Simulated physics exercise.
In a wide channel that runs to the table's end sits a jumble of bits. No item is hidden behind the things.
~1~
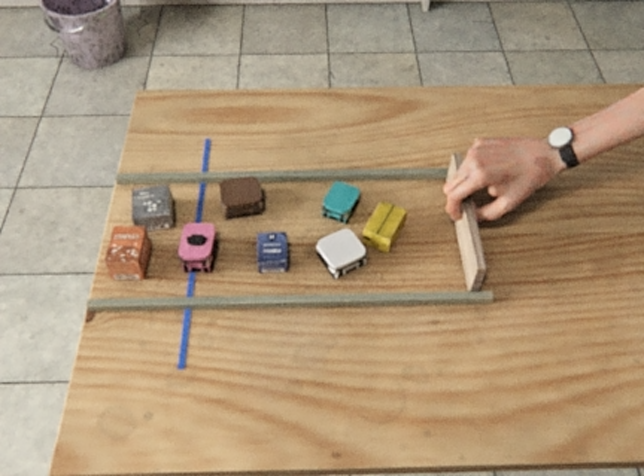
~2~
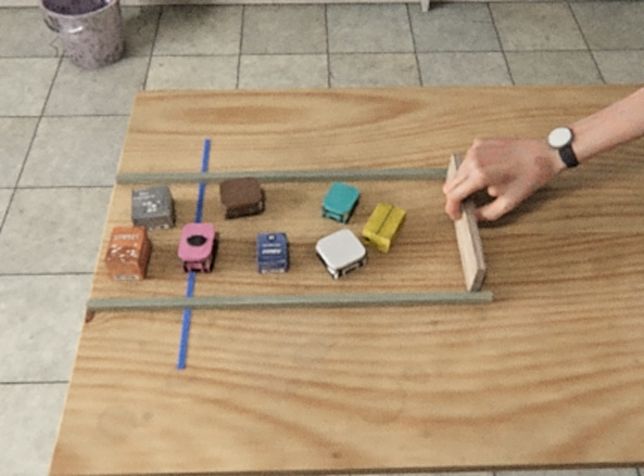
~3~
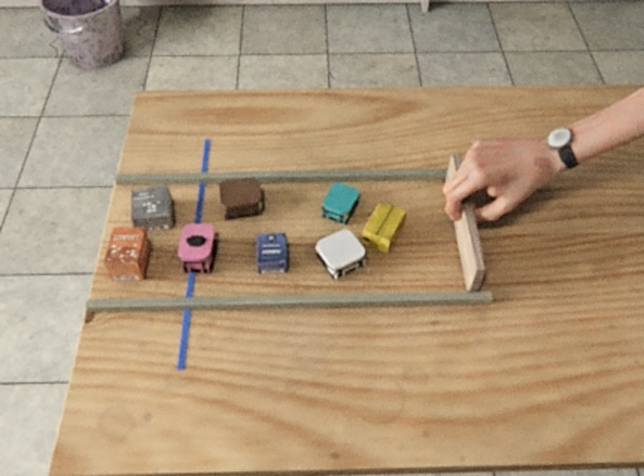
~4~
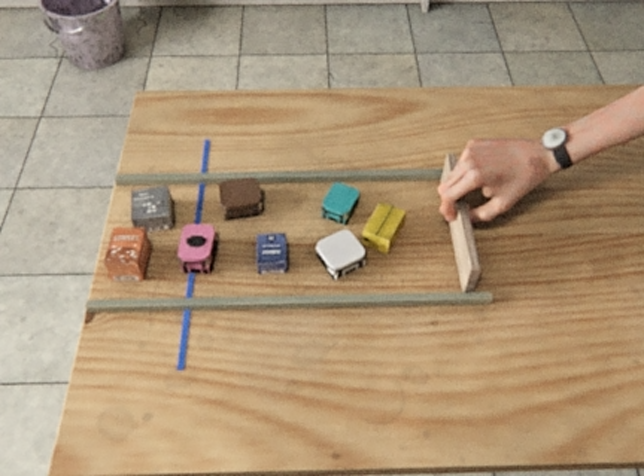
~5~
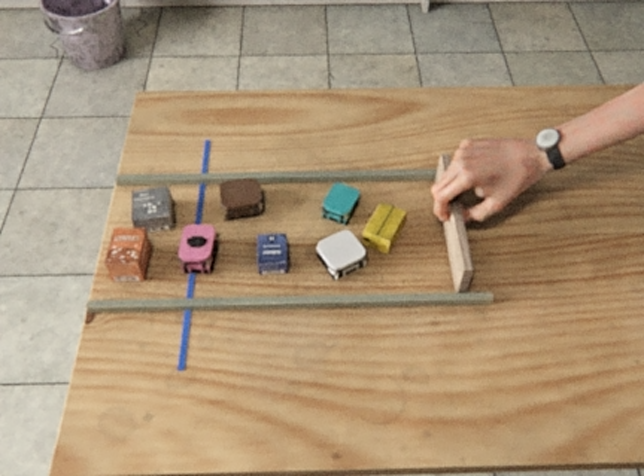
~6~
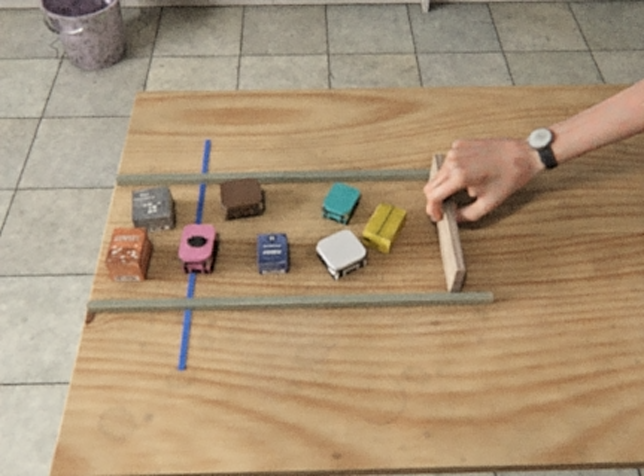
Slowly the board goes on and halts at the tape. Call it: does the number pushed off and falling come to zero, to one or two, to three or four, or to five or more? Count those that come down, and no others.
It comes to one or two.
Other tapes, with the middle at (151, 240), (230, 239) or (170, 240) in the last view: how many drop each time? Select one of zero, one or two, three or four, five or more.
Three to four; no fall at all; either three or four.
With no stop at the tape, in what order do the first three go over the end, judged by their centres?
The orange box goes first, followed by the grey box and then the pink case.
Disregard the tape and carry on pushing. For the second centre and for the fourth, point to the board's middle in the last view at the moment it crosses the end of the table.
The middle is at about (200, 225), later at about (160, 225).
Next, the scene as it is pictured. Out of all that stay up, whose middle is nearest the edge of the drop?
That would be the grey box.
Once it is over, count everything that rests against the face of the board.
3 of them.
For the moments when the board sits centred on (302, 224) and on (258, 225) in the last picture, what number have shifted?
Counts: 4, 6.
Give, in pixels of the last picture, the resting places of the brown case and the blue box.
Looks like one lands around (146, 200), and the other around (141, 255).
A little later, none off yet; orange box at rest near (129, 254); grey box at rest near (153, 210); pink case at rest near (199, 249).
Next, none off yet; orange box shifted a little near (112, 252); grey box shifted a little near (137, 209); pink case shifted about its own width near (148, 246).
When it is over, the number that fall off is one or two; down, orange box.
